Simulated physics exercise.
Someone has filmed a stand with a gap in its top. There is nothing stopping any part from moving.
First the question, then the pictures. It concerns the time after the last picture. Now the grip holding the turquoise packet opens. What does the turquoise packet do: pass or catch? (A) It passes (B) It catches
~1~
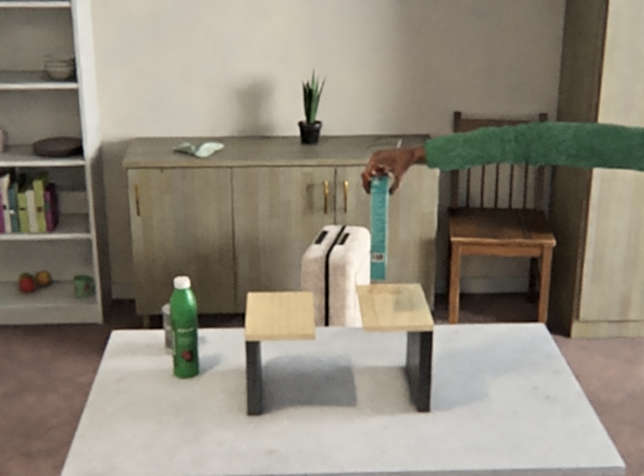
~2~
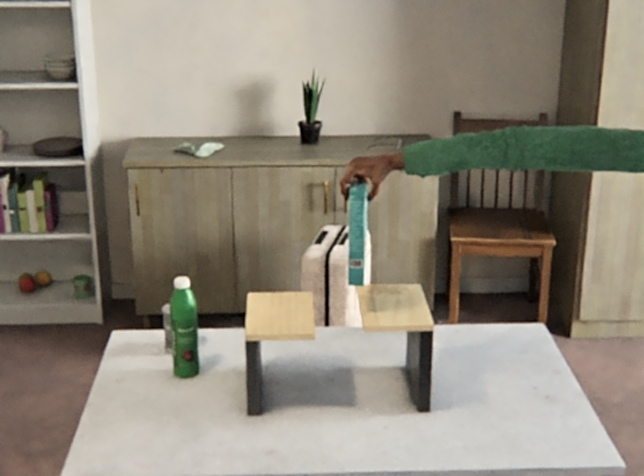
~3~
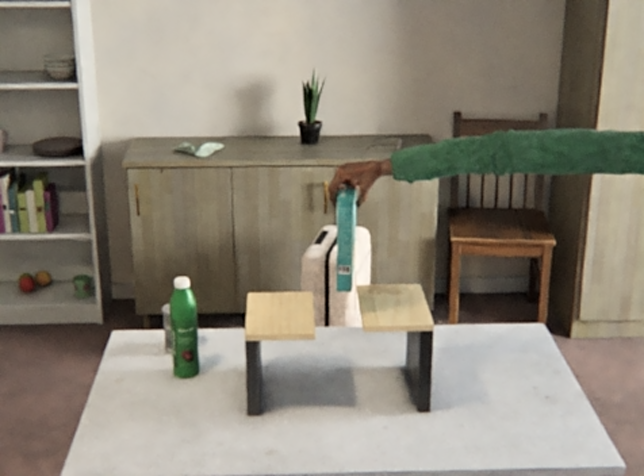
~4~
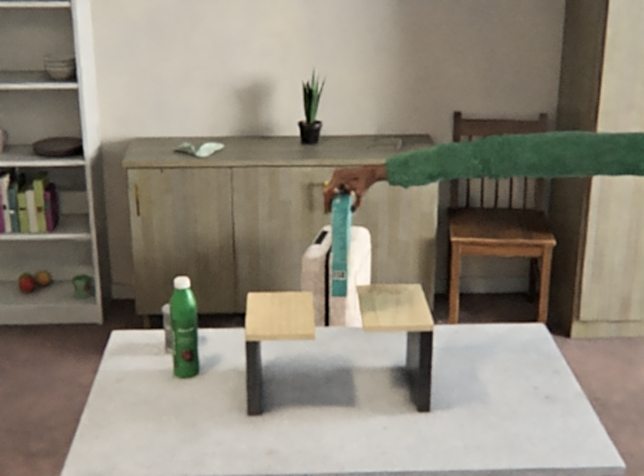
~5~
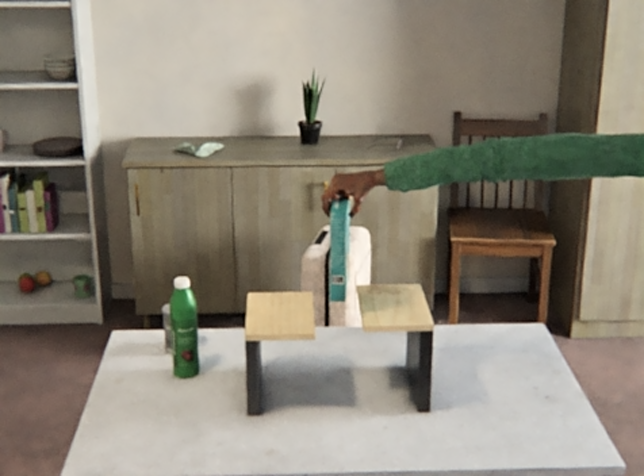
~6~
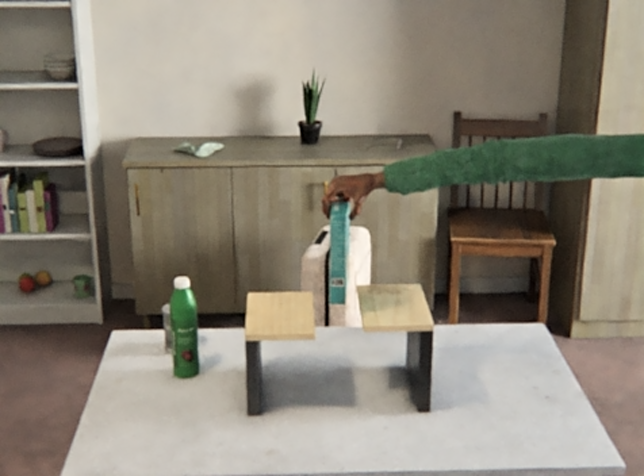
A, it passes.
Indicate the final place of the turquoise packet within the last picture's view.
Near (339, 349).
Then, 0.30 s later than the last frame, turquoise packet moved about its own width near (340, 327).
Then, 0.40 s later than the last frame, turquoise packet moved well along near (340, 339).
When it is over, moved from the start, turquoise packet; the other 2 as before. End places, in pixels of the last picture, turquoise packet near (339, 349). The packet goes down the gap.
